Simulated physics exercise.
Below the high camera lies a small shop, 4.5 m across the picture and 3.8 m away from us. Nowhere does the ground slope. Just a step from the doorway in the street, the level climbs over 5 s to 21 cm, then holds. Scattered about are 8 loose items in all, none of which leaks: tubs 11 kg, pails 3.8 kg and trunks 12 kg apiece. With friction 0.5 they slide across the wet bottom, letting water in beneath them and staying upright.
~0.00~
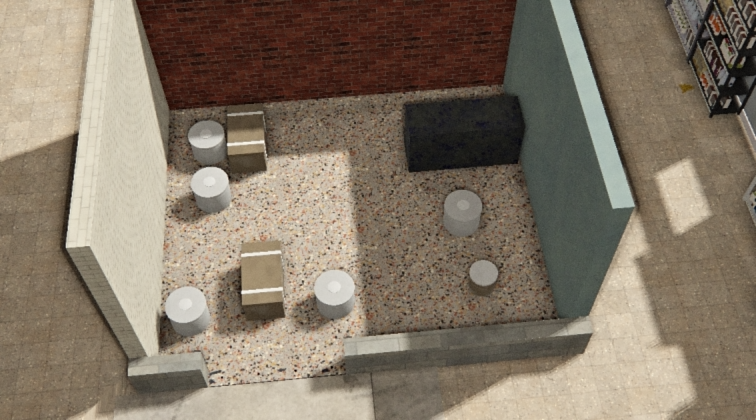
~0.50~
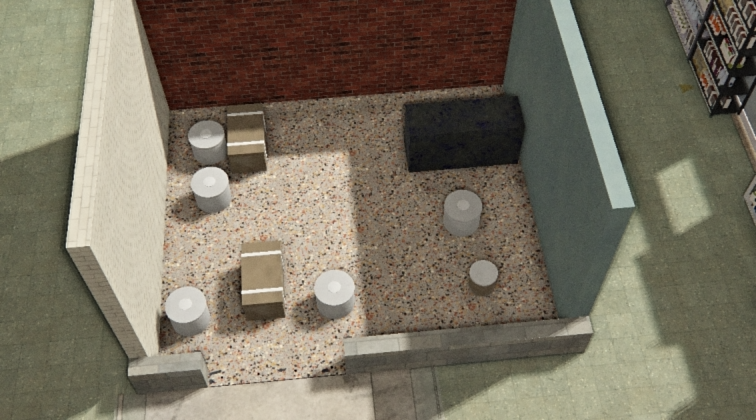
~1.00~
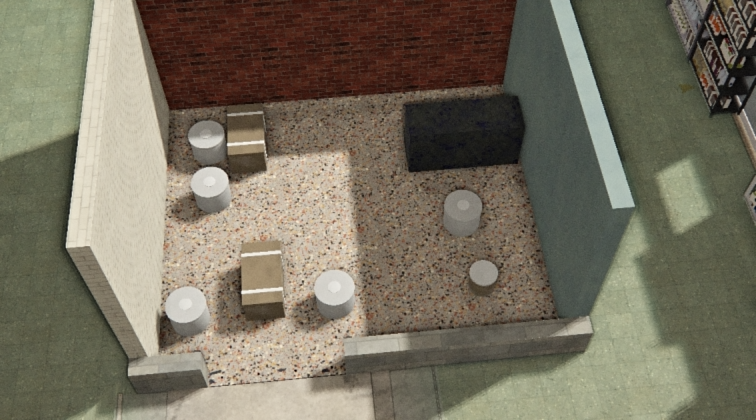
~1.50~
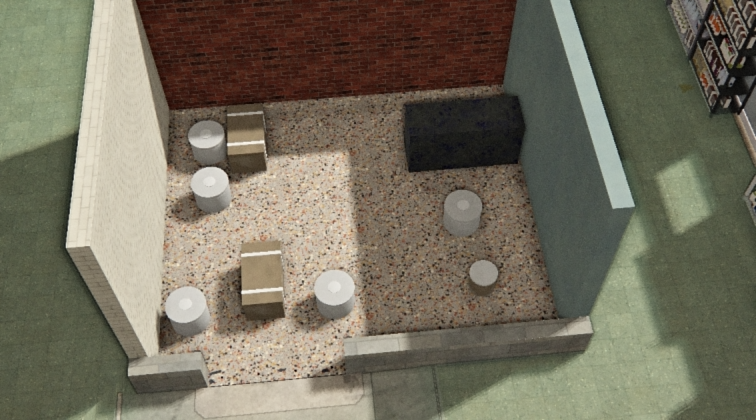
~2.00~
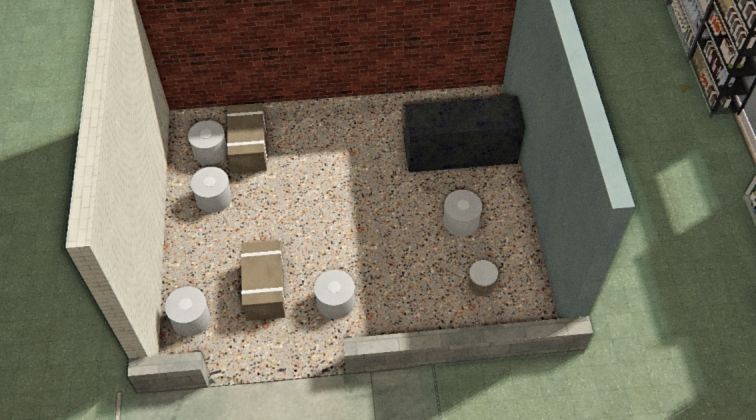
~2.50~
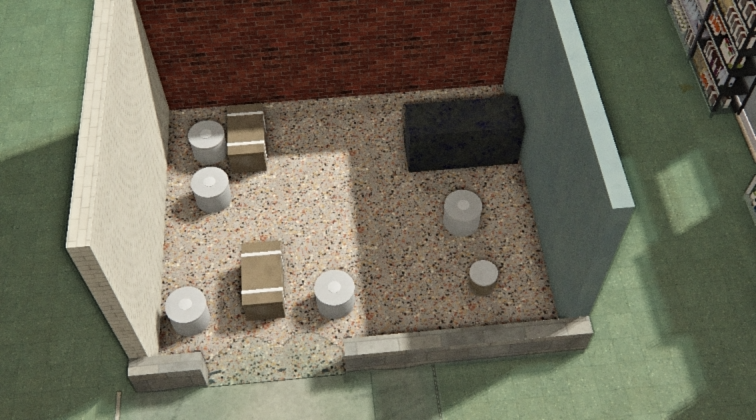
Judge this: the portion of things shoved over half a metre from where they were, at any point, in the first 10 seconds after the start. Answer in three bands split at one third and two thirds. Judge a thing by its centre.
One third to two thirds.
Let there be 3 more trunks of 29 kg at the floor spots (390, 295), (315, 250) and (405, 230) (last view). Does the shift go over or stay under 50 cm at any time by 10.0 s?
Taking them in the given order: Smaller, then greater, then smaller.
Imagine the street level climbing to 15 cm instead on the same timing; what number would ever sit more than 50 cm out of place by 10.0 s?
The count would be 3.
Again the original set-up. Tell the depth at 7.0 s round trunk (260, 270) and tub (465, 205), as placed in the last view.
Depths: Near 9 cm, then near 1 cm.
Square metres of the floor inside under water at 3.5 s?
Flooded: Near 1.5 m2.
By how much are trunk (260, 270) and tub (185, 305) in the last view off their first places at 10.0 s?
In turn: 150 cm, 10 cm.
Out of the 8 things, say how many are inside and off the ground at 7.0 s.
Count: 3.
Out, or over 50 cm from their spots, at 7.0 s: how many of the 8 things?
Tally: 3.
After 3.5 s 0 of 8 are over 50 cm from their spots; 0 afloat.
After 4.5 s 0 of 8 are over 50 cm from their spots; 0 afloat.
After 7.0 s 3 of 8 are over 50 cm from their spots; 3 afloat.
After 10.0 s 4 of 8 are over 50 cm from their spots, and 5 have been at some point; 5 afloat.
